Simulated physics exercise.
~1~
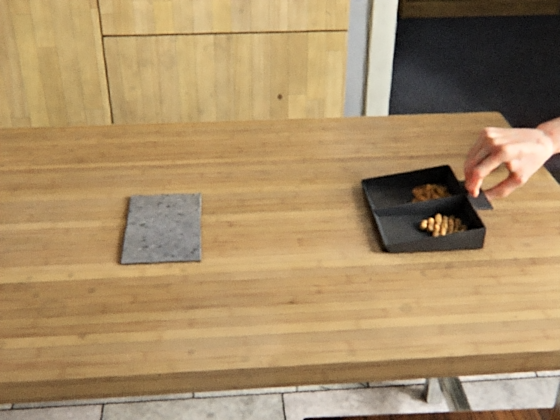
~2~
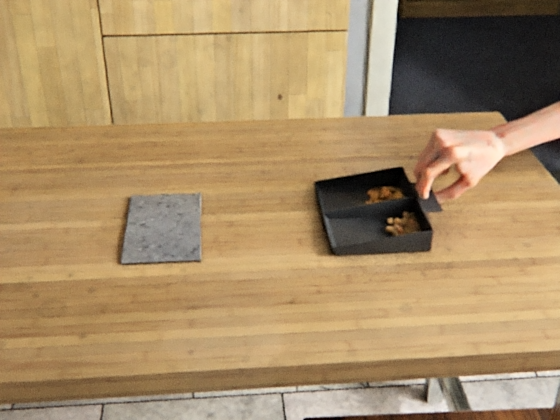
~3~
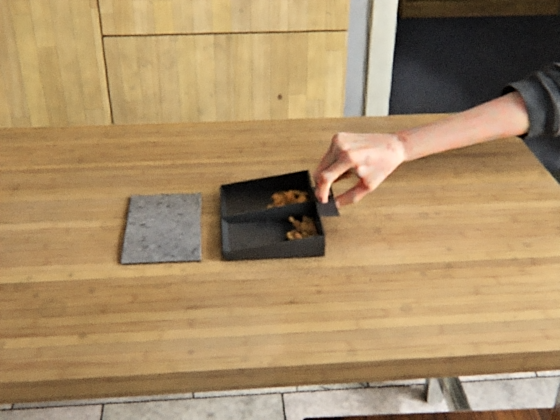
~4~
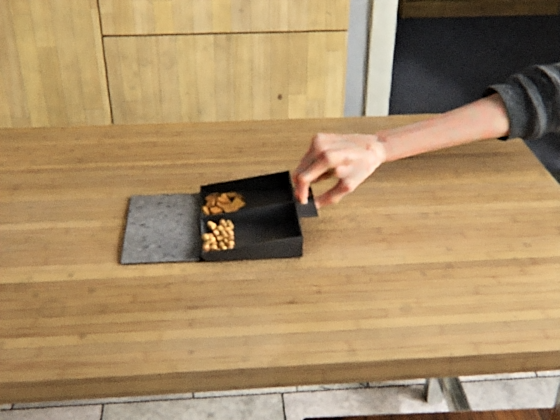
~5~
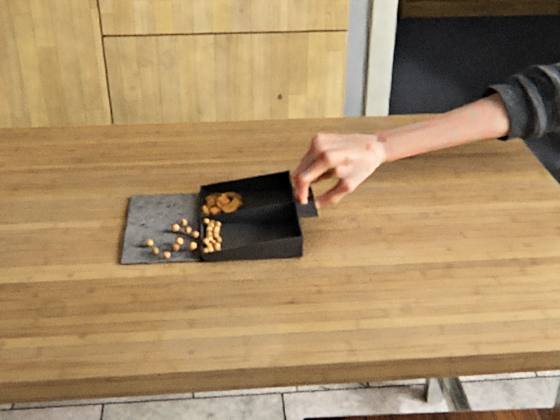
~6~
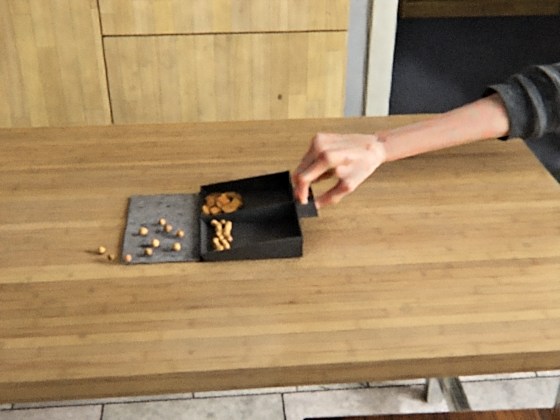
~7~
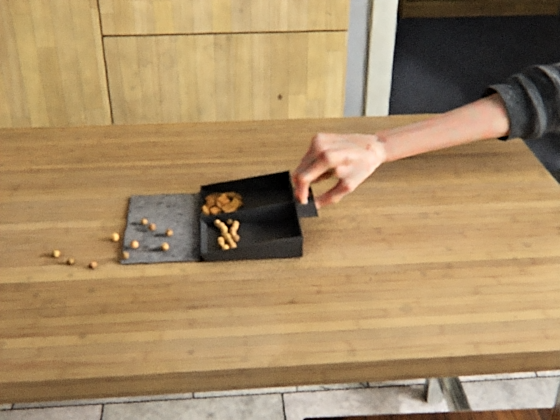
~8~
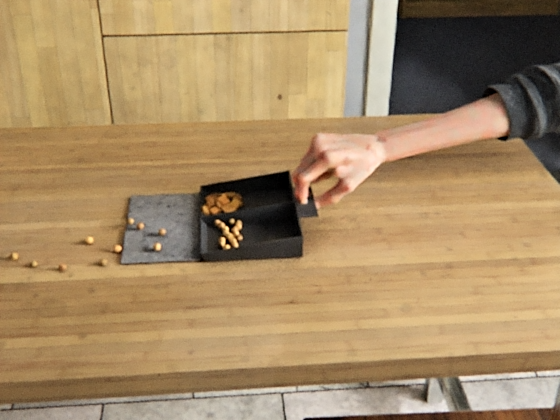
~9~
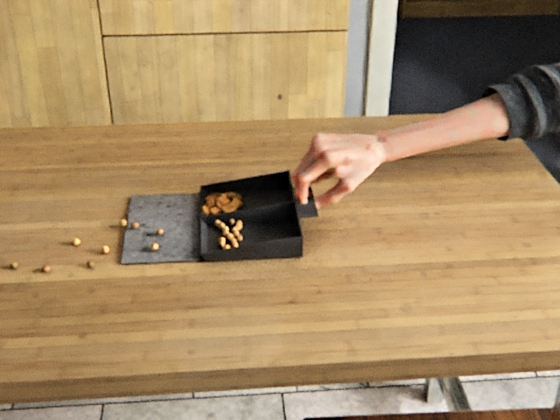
A hand slid a black divided tray of nuts left across a wooden table until it stopped against a gray slab, and some of the near pile spilled over the slab onto the table while the far pile shifted forward but stayed inside.
